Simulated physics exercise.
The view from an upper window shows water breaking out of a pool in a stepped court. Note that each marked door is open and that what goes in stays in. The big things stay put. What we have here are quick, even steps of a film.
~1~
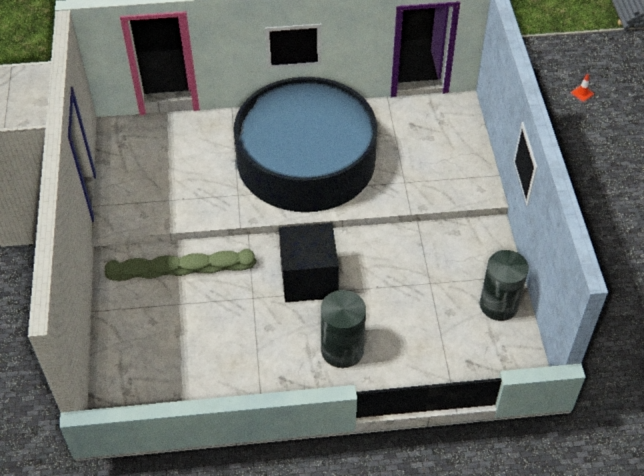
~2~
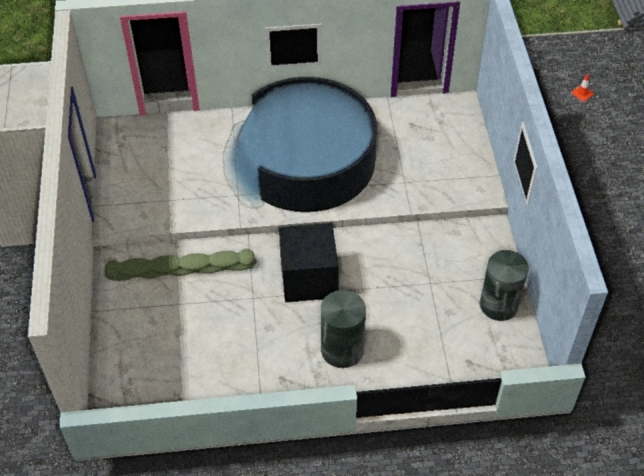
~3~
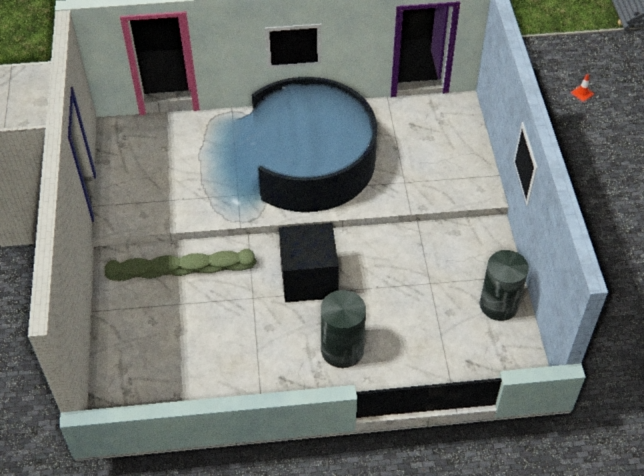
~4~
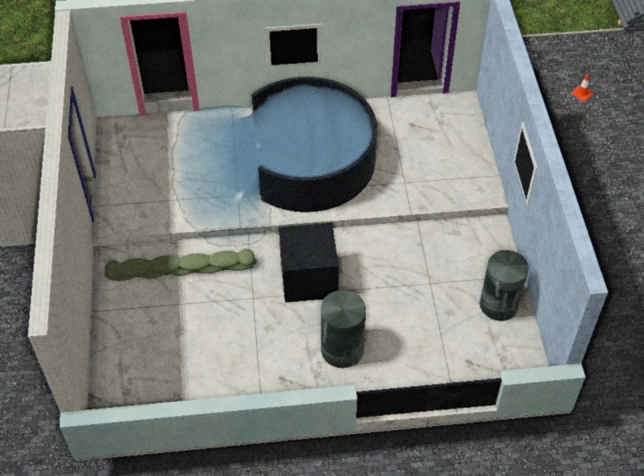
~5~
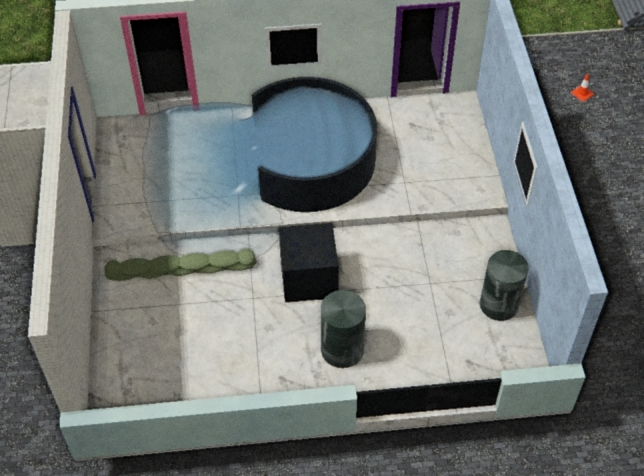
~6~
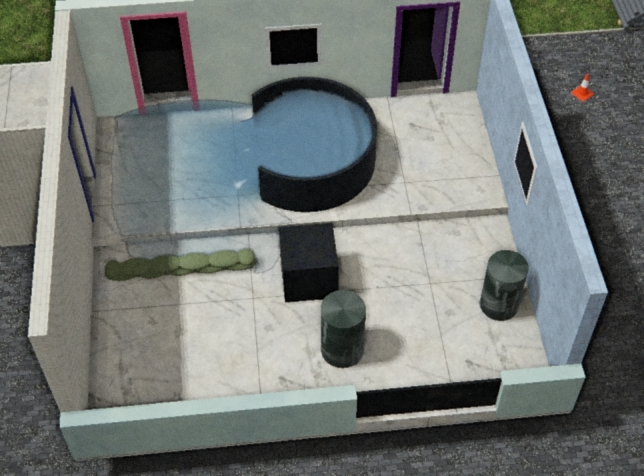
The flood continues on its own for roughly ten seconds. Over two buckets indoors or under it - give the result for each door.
At the end, I expect the purple door to stop at two buckets or less, I expect the blue door to go past two buckets, I expect the pink door to stop at two buckets or less.
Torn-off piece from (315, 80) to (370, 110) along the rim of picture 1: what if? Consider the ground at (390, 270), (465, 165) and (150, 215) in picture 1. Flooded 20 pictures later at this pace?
Going through them, the first would be submerged, the next submerged and the last still bare.
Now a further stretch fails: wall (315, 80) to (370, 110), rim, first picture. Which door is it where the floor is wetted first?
Answer: The purple one.
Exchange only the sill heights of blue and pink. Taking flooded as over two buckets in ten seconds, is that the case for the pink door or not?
Pink door: Tops the threshold.
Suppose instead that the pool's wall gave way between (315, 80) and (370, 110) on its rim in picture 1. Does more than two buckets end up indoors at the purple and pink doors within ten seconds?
Well, the purple one crosses the threshold, and the pink one comes up short too.
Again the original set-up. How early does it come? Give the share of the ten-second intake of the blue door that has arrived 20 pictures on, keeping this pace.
That comes out to 80 per cent by my count.
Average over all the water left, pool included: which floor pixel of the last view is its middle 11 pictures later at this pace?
I'd say near (211, 172).
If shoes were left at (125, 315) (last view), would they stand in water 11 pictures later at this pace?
Outcome at that point: Inundated.
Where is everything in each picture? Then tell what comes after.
The round pool at (306, 129) is whole and still, in the first picture.
Water pours out at (240, 153) and has run to (258, 205), in the second picture.
Water pours out at (240, 155) and has run to (232, 217), in the third picture.
Water pours out at (240, 157) and has run to (237, 243), in the fourth picture.
The front is at (203, 259), out from the gap at (240, 158), in the fifth picture.
Water pours out at (240, 158) and has run to (147, 264), in the sixth picture.
A moment on, water covers 25 % of the floor; the purple door not reached, the blue door over two buckets in, the pink door wet at the sill, nothing in.
Next, water covers 30 % of the floor; the purple door not reached, the blue door far over two buckets in, the pink door wet at the sill, nothing in.
Then, water covers 45 % of the floor; the purple door not reached, the blue door far over two buckets in, the pink door under two buckets in.
Later, water covers 75 % of the floor; the purple door wet at the sill, nothing in, the blue door far over two buckets in, the pink door under two buckets in.
In the end, water covers 85 % of the floor; the purple door wet at the sill, nothing in, the blue door far over two buckets in, the pink door under two buckets in.
